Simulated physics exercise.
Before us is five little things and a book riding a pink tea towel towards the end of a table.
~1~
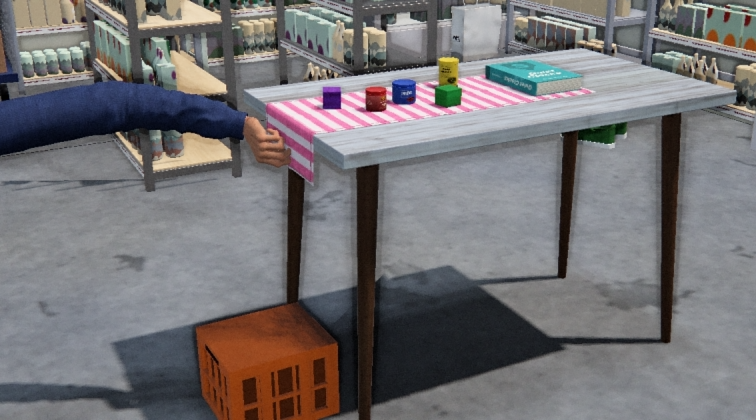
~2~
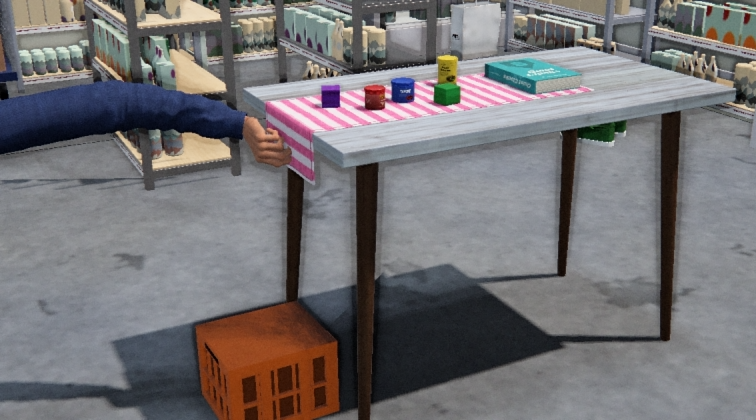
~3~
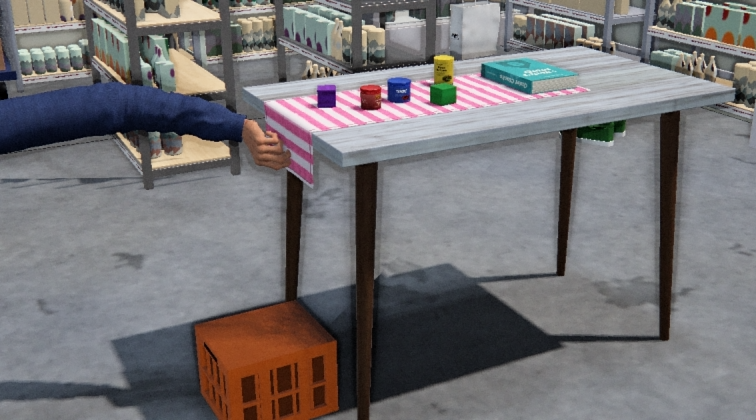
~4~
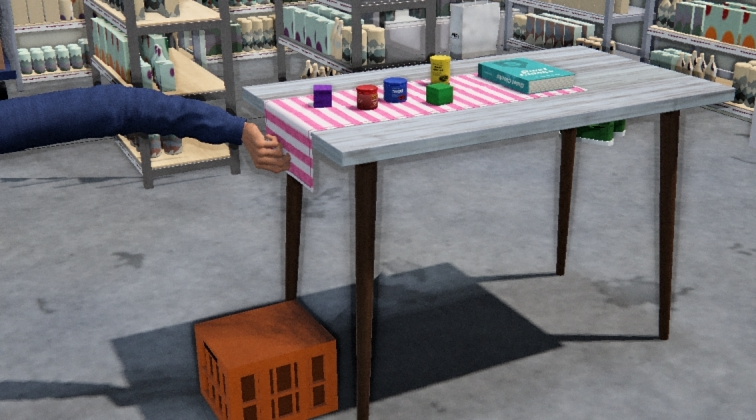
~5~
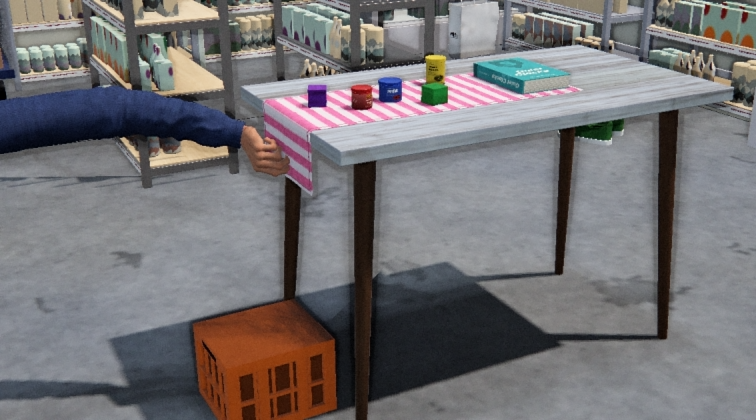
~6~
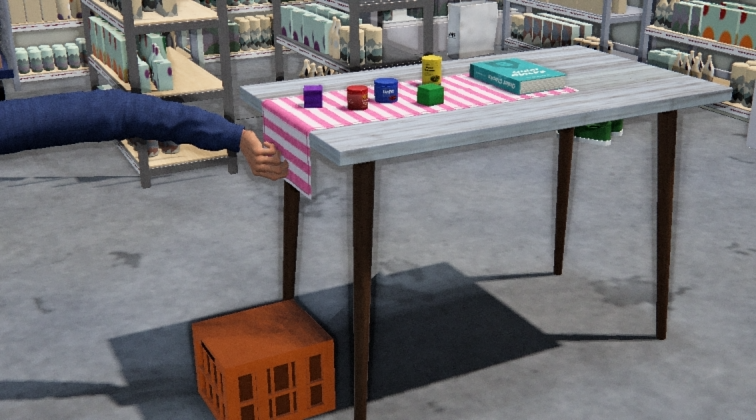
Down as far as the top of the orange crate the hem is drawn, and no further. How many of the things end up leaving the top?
Four things are going to come down.
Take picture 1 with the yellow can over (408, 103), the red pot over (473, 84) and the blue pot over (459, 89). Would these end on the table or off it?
Fate of the yellow can: It goes; fate of the red pot: It stays; fate of the blue pot: It stays.
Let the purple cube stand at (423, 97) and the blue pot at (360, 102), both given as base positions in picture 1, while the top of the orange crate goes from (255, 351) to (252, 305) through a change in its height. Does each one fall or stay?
The purple cube stays put, the blue pot is lost.
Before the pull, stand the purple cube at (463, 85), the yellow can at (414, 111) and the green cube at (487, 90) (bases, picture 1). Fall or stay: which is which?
Result - the purple cube stays put, the yellow can comes off, and the green cube stays put.
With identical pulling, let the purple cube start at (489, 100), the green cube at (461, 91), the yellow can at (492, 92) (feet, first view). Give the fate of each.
For the purple cube it's staying, for the green cube it's staying, for the yellow can it's staying.
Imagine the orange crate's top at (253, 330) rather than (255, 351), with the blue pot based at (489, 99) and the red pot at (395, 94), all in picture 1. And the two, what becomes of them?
As for the blue pot, it stays in place; as for the red pot, it leaves the top.
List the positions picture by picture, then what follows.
In the first frame, hem (314, 187); purple cube (332, 89); red pot (376, 89); blue pot (404, 82); green cube (448, 88); yellow can (449, 59); top of the crate (255, 350).
In the second frame, hem (315, 186); purple cube (331, 87).
In the third frame, hem (313, 189); red pot (371, 87).
In the fourth frame, hem (313, 192); blue pot (395, 80); top of the crate (253, 348).
In the fifth frame, hem (313, 196); green cube (435, 86).
In the sixth frame, hem (311, 200); purple cube (313, 87); red pot (358, 88); blue pot (386, 80); green cube (431, 86); yellow can (432, 58).
A little later, hem near (287, 233); purple cube gone.
Next, hem near (288, 282); purple cube and red pot gone.
Later still, hem on the crate; purple cube, red pot, blue pot and green cube gone.
When it is over, hem on the crate; purple cube, red pot, blue pot and green cube gone. The count of fallen things is four.
